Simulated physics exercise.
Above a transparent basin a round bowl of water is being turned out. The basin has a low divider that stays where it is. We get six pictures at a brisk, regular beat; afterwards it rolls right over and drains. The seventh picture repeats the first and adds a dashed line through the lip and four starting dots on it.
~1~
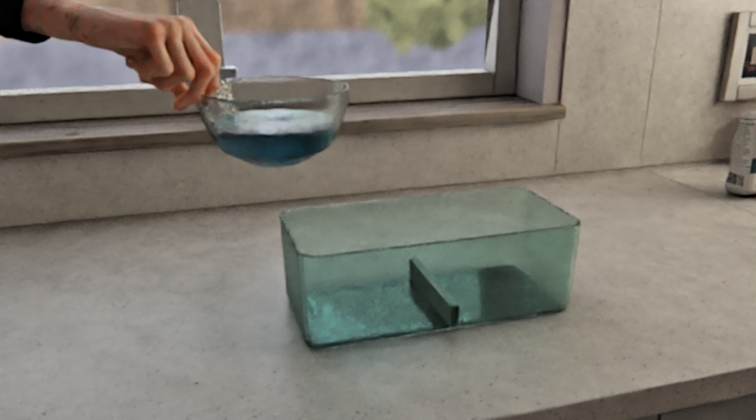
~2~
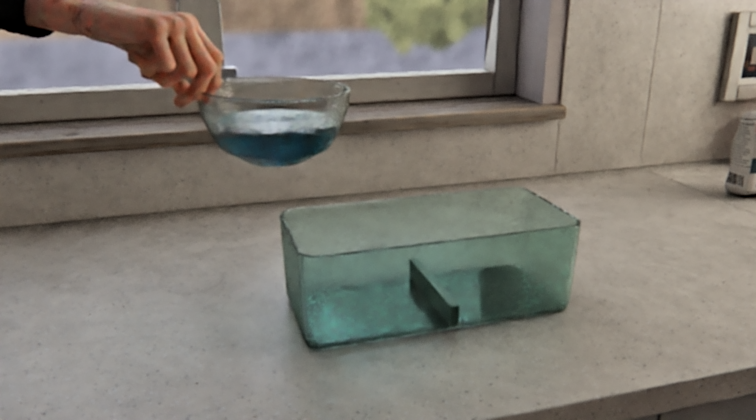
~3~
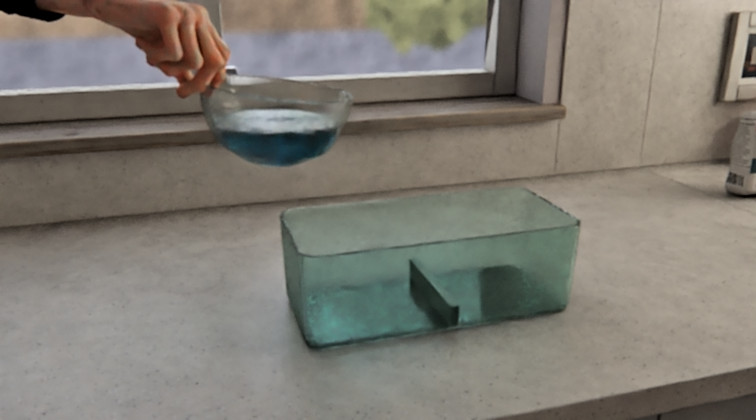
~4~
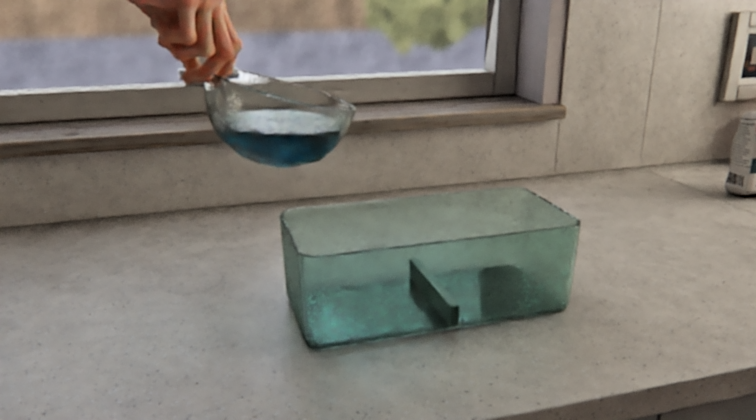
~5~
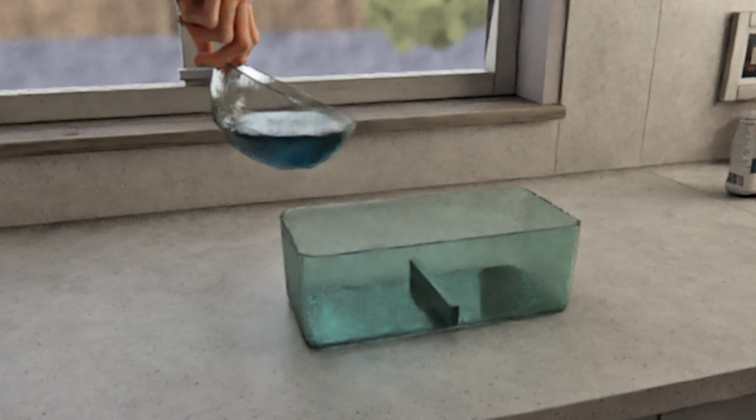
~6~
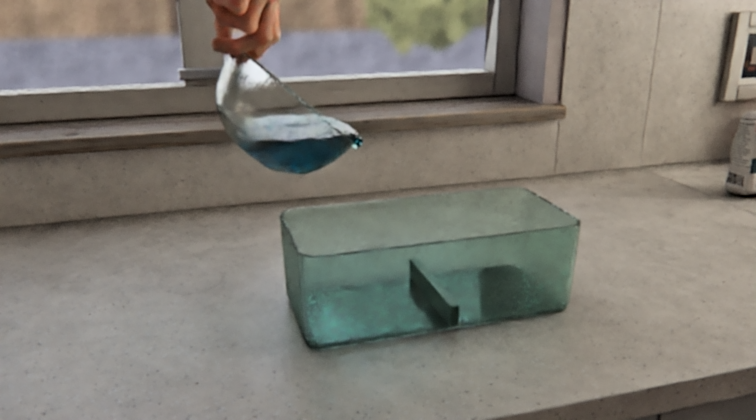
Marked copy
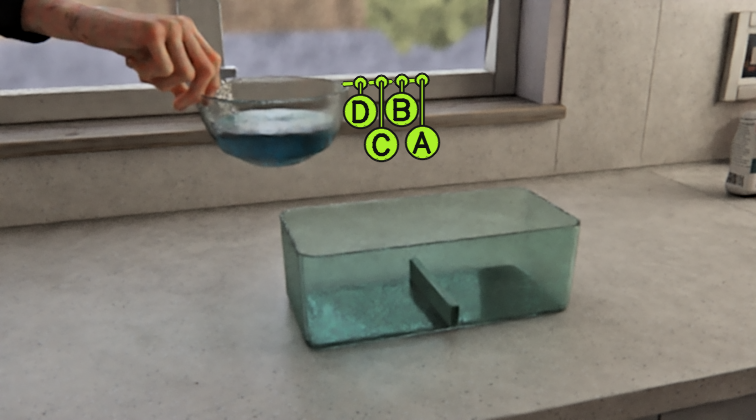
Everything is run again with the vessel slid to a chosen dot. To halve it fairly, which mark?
Take B.
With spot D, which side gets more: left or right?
More ends on the left.
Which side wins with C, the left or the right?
More ends on the left.
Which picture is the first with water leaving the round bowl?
Picture 6.
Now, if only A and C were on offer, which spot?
Spot A.
On the marked copy, A at (422, 80); B at (401, 81); C at (381, 82); D at (360, 83).
Choosing A, about 33 % ends left of the wall and 66 % right of it.
Choosing B, about 53 % ends left of the wall and 46 % right of it.
Choosing C, about 84 % ends left of the wall and 16 % right of it.
Choosing D, about 88 % ends left of the wall and 11 % right of it.
